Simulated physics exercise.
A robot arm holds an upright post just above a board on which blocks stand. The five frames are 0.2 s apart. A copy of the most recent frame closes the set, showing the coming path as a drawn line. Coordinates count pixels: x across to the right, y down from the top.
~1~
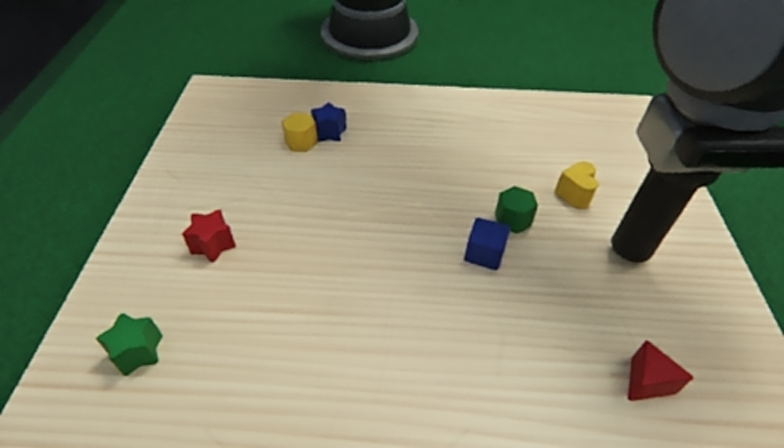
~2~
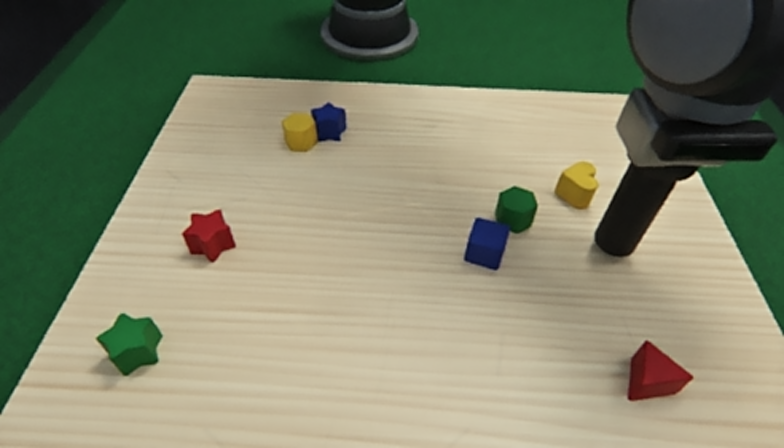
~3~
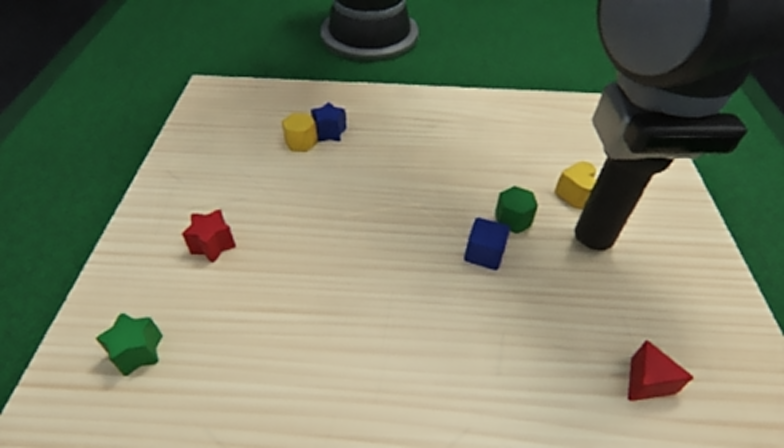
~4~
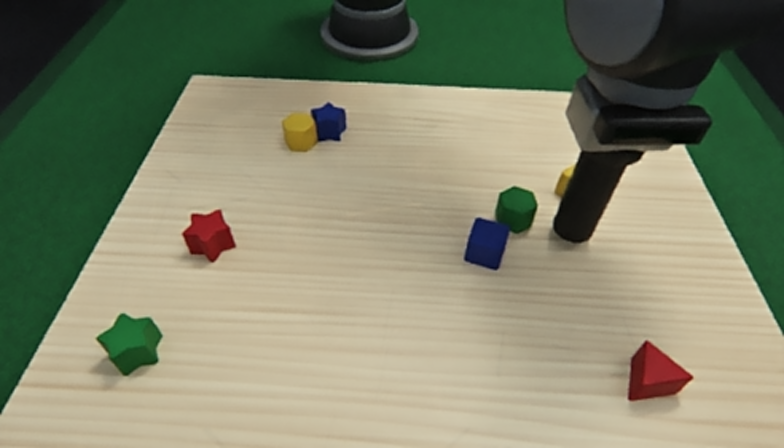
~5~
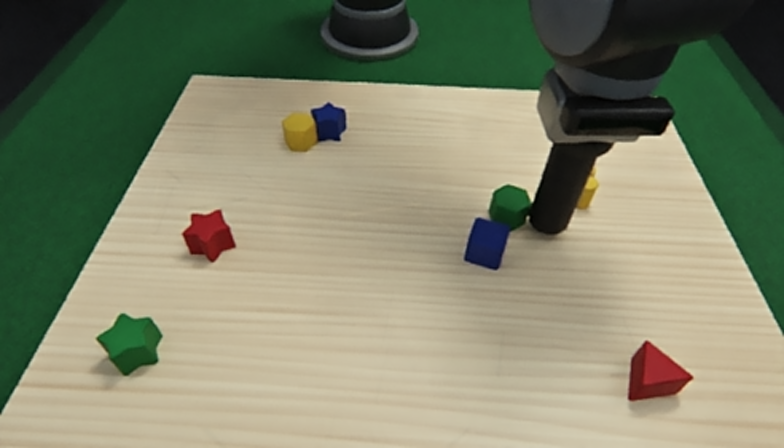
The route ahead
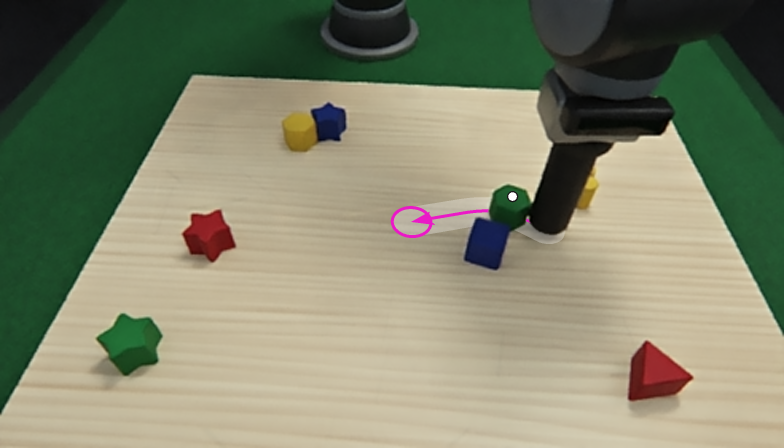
A robot arm holding a dark upright post moves steadily left across a wooden board of coloured blocks, passing in front of the yellow heart, then nudges the green hexagon slightly left beside the still blue block.
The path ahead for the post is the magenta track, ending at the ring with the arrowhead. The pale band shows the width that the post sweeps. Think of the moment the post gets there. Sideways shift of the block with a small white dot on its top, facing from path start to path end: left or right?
Facing the way the path runs, start to end, you'll find the block with a small white dot on its top has shifted right.
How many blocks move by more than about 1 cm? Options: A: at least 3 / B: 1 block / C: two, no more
(B)
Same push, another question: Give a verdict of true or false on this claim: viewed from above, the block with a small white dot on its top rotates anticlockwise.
This is false.
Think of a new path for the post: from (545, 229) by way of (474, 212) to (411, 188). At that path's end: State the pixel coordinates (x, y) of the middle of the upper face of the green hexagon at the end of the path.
Its top middle: (418, 145).
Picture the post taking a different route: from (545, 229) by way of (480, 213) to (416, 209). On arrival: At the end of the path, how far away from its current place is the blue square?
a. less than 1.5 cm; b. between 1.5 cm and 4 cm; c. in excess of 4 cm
Option a.
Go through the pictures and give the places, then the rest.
The first picture shows post tip (632, 247); block tops, blue square (490, 233); green hexagon (519, 199).
The second picture shows post (615, 241); blocks unchanged.
The third picture shows post (595, 235); blocks unchanged.
The fourth picture shows post (573, 228); blocks unchanged.
The fifth picture shows post (548, 220); blue square (490, 233); green hexagon (513, 197).
Path on the board, from (545, 229) over (501, 212) and (456, 214) to (412, 222); the dot is on the green hexagon.
What follows on the original path. One third of the way, post (502, 203); green hexagon (466, 183), turned 15° anticlockwise.
Two thirds of the way, post (456, 206); green hexagon (427, 177), turned 30° clockwise.
At the end, post (412, 213); blue square in place; green hexagon (411, 174), turned 80° clockwise.
